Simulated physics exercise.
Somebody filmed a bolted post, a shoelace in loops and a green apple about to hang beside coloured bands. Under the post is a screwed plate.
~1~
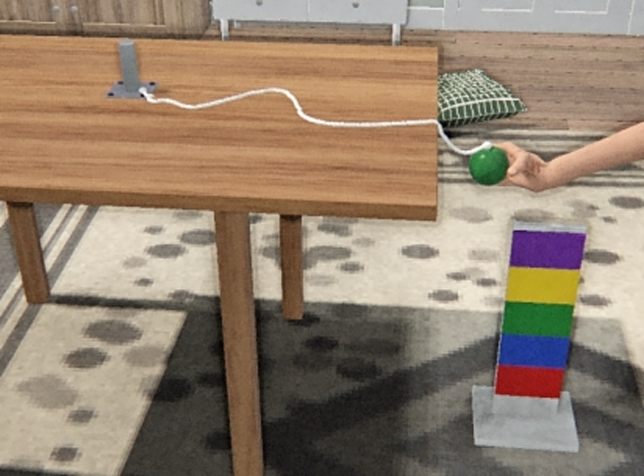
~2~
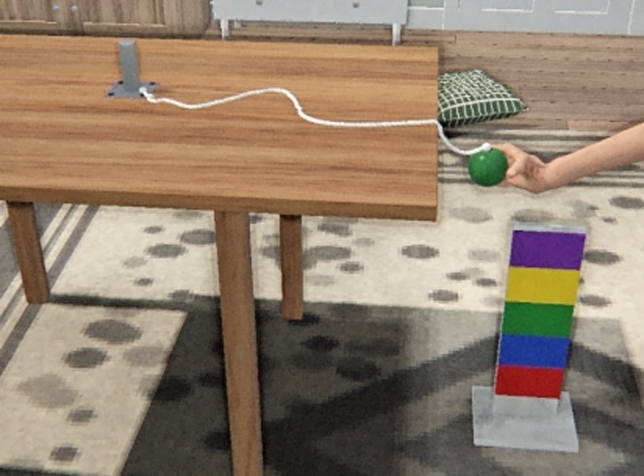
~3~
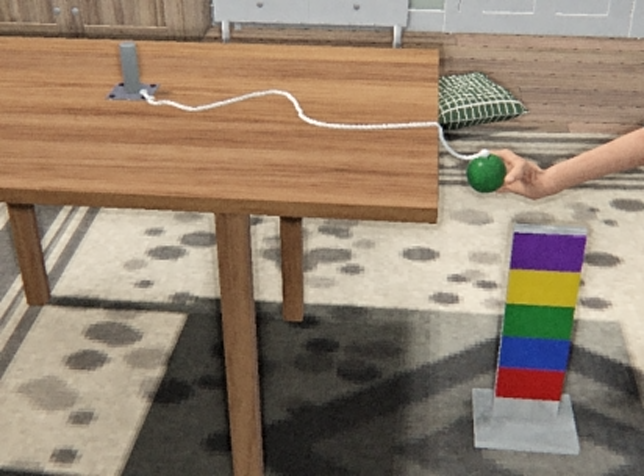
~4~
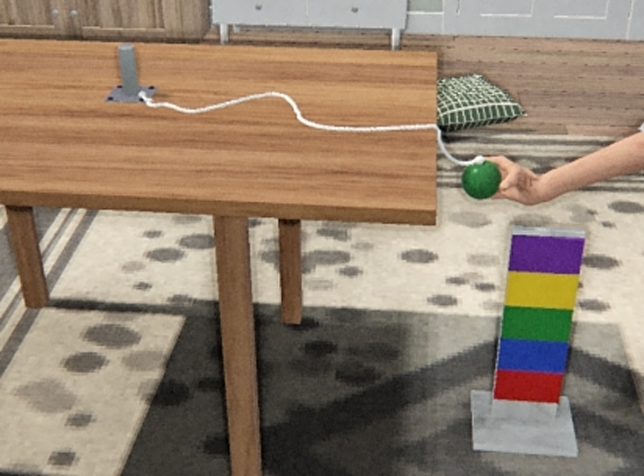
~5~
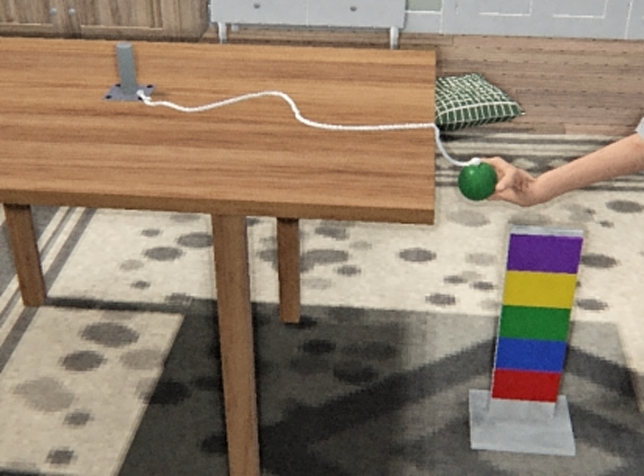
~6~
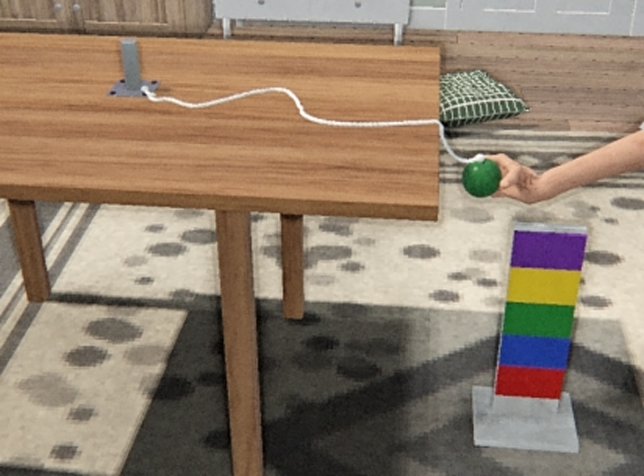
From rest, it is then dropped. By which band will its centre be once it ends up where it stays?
By the yellow band.
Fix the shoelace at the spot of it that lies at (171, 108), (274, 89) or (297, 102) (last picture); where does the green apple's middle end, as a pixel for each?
Respectively (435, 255), (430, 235) and (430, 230).
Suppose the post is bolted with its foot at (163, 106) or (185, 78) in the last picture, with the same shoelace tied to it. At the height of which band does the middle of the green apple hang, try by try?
First try: Green; second try: Green.
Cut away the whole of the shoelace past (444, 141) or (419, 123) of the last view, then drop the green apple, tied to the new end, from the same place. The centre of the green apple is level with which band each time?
Cut one gives purple; cut two gives above them all.
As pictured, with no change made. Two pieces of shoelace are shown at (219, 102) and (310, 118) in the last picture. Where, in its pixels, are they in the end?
End points: Roughly (251, 98); roughly (403, 113).
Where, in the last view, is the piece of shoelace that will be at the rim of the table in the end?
At (347, 125), roughly.
A little later, apple near (406, 270); level with yellow.
Next, apple near (450, 279); level with yellow.
When it is over, apple near (436, 277); level with yellow. Its middle rests at the yellow band.
